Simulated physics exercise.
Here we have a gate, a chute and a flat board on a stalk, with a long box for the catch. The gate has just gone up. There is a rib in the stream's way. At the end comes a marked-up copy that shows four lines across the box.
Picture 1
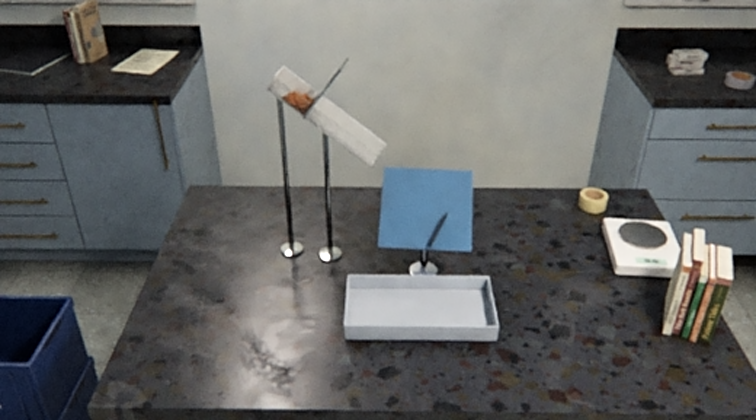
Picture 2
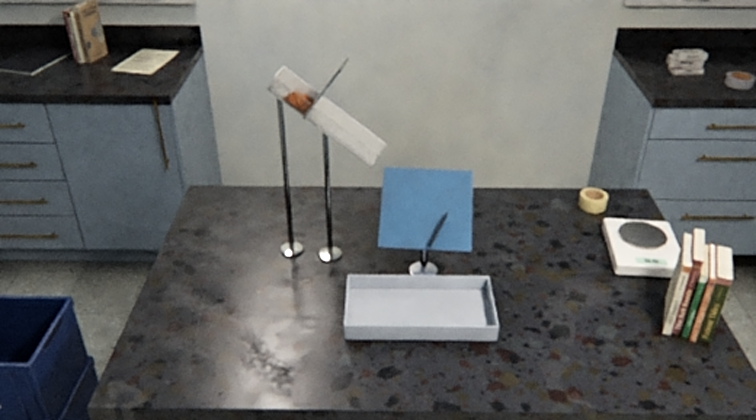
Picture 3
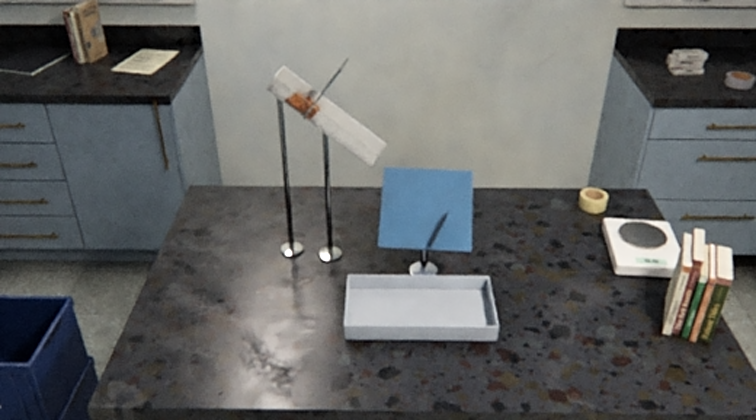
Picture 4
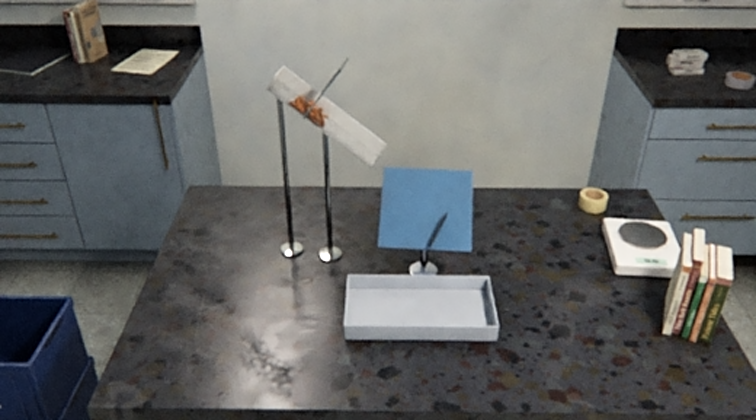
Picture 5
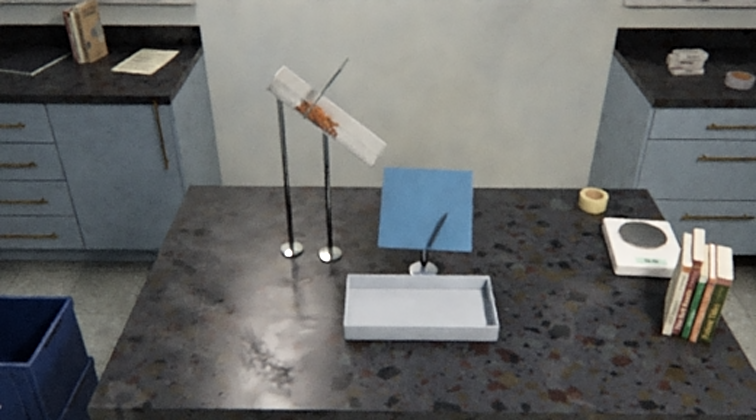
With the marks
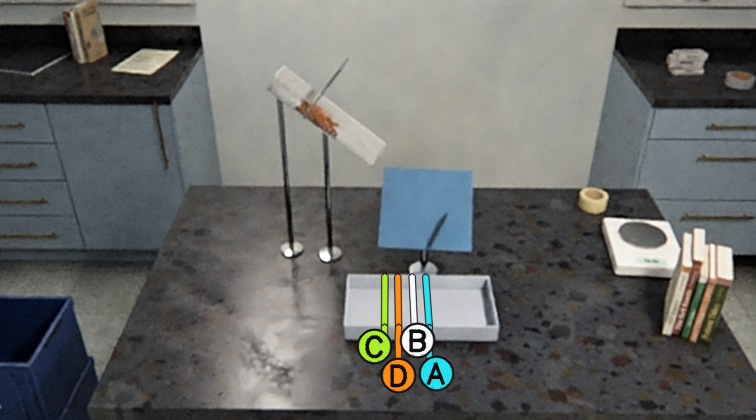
A sloping chute stands over a dark table as small brown bits slide down it slightly.
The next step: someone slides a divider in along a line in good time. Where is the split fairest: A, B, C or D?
Use line B.
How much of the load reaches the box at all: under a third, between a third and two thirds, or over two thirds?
Over two thirds.
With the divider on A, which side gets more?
Left.
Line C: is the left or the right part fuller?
Right.
On the marked copy, line A crosses the front rim at (429, 326); line B crosses the front rim at (414, 326); line C crosses the front rim at (384, 325); line D crosses the front rim at (398, 326).
For line A, of what is caught, nearly all on the left of the divider, a stray few on the right.
For line B, of what is caught, about a third on the left of the divider, about two thirds on the right.
For line C, of what is caught, none on the left of the divider, all on the right.
For line D, of what is caught, a stray few on the left of the divider, nearly all on the right.
